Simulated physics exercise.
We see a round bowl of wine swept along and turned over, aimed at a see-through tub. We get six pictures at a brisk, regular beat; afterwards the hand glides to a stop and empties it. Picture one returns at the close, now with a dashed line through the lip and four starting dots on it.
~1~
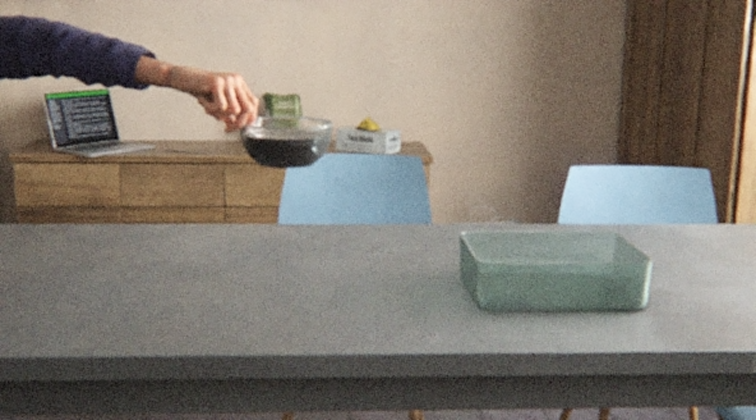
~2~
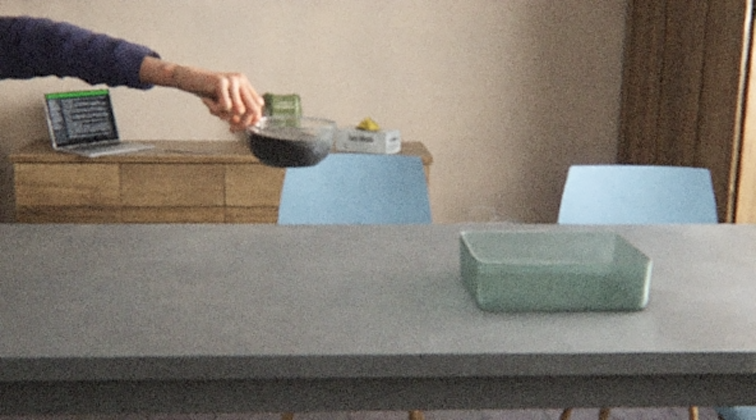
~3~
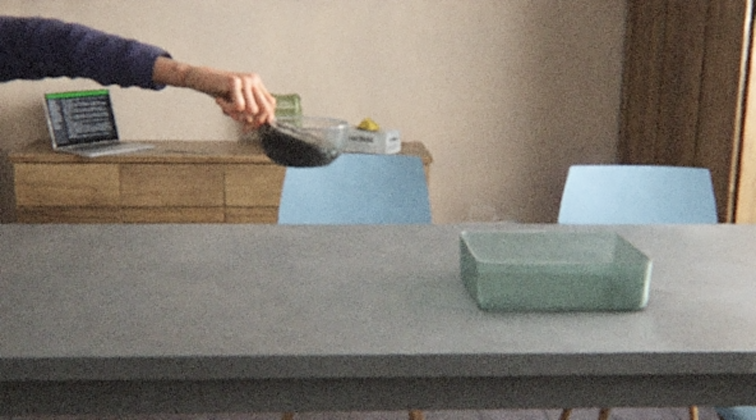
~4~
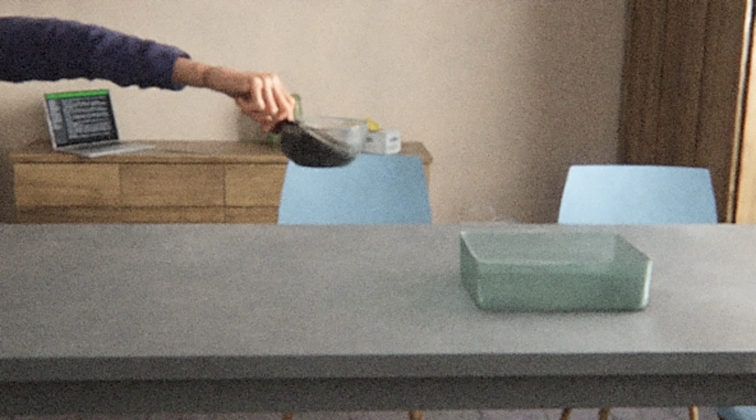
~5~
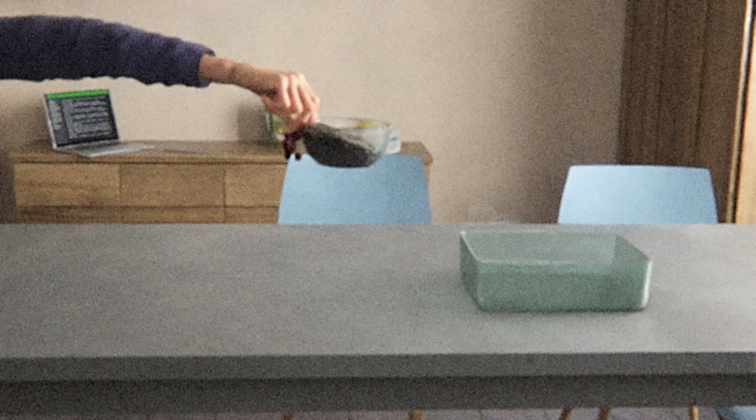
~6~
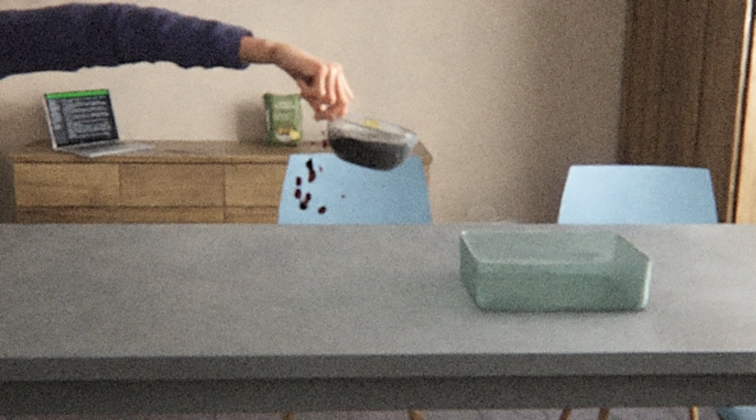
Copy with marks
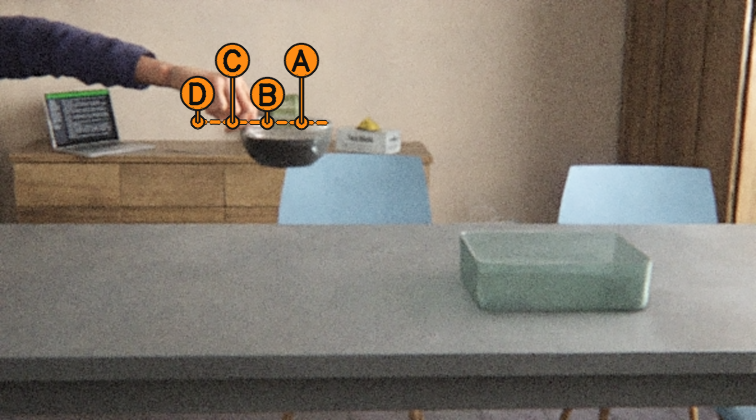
In a dining room, a hand carries a glass bowl of dark liquid rightward over a grey table, drops spilling behind it.
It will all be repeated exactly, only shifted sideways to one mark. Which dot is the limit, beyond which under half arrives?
The limit is A.
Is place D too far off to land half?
Yes, it does.
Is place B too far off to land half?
Yes, that goes wrong.
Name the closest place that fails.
That would be B.
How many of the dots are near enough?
One.
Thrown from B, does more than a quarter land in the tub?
Yes, clearly.
In orange, A at (301, 122); B at (267, 122); C at (232, 122); D at (197, 121).
Choosing A, about 66 % lands in the tub, 22 % falls short and 12 % goes beside or beyond.
Choosing B, about 34 % lands in the tub, 60 % falls short and 6 % goes beside or beyond.
Choosing C, about 0 % lands in the tub, 99 % falls short.
Choosing D, about 0 % lands in the tub, 100 % falls short.
